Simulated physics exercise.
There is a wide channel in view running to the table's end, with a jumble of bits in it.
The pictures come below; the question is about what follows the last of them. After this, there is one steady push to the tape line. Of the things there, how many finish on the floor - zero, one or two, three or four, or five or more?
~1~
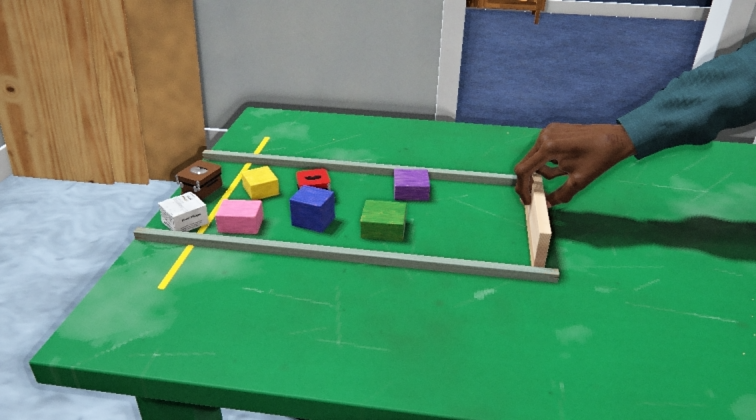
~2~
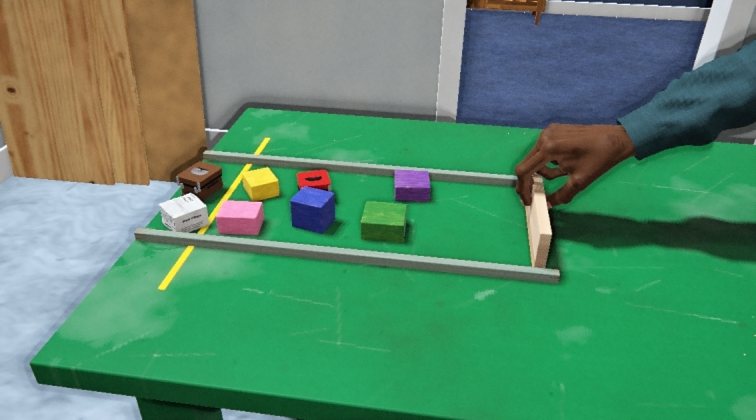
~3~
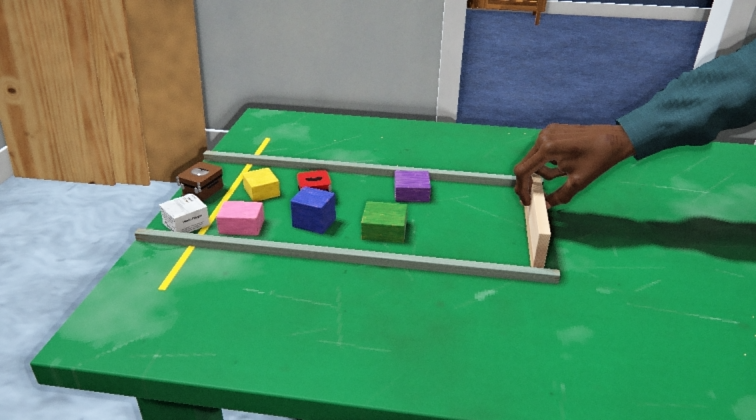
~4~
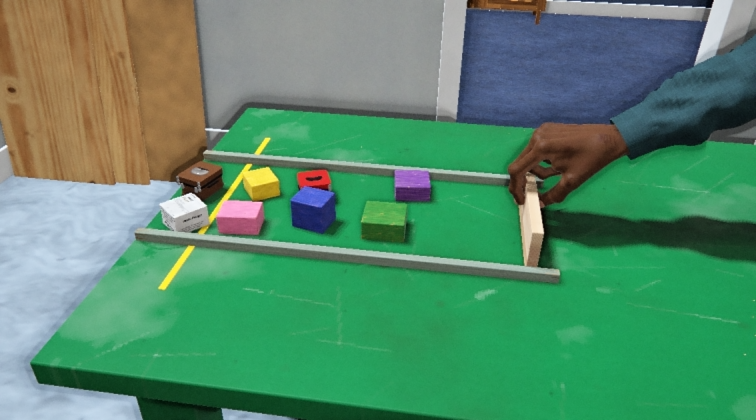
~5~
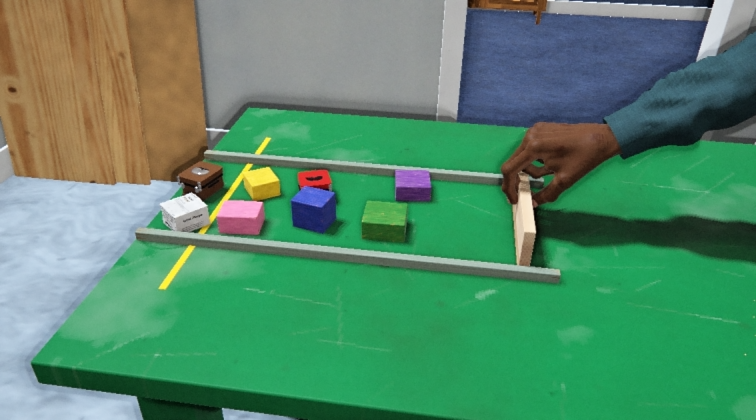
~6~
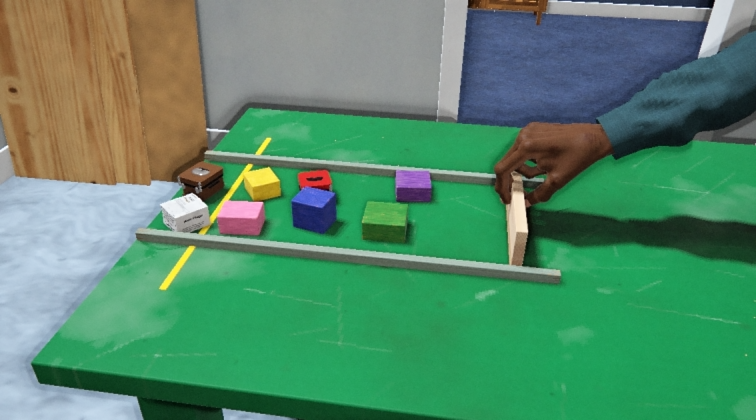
Three or four finish on the floor.
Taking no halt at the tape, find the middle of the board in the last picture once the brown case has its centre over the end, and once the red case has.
Brown case over the end: About (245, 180). Red case over the end: About (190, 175).
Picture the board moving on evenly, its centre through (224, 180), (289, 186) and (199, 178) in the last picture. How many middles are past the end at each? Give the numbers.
4, 1 and 5.
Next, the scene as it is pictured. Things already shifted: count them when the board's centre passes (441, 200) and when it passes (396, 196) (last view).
At the first point the count is 0, at the second it's 2.
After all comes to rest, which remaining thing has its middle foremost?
Answer: The blue block.
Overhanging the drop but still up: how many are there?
That would be 2.
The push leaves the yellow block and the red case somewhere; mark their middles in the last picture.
Final centres, in order: Near (187, 180), near (215, 186).
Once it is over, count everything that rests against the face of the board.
I count 3 of them.
A little later, none off yet; brown case at rest near (203, 182); white box at rest near (186, 214); yellow block at rest near (262, 184).
Next, one off so far; brown case moving near (193, 182); white box dropping near (155, 409); yellow block shifted about its own width near (227, 183).
When it is over, the number that fall off is three or four; down, pink block, white box and brown case.
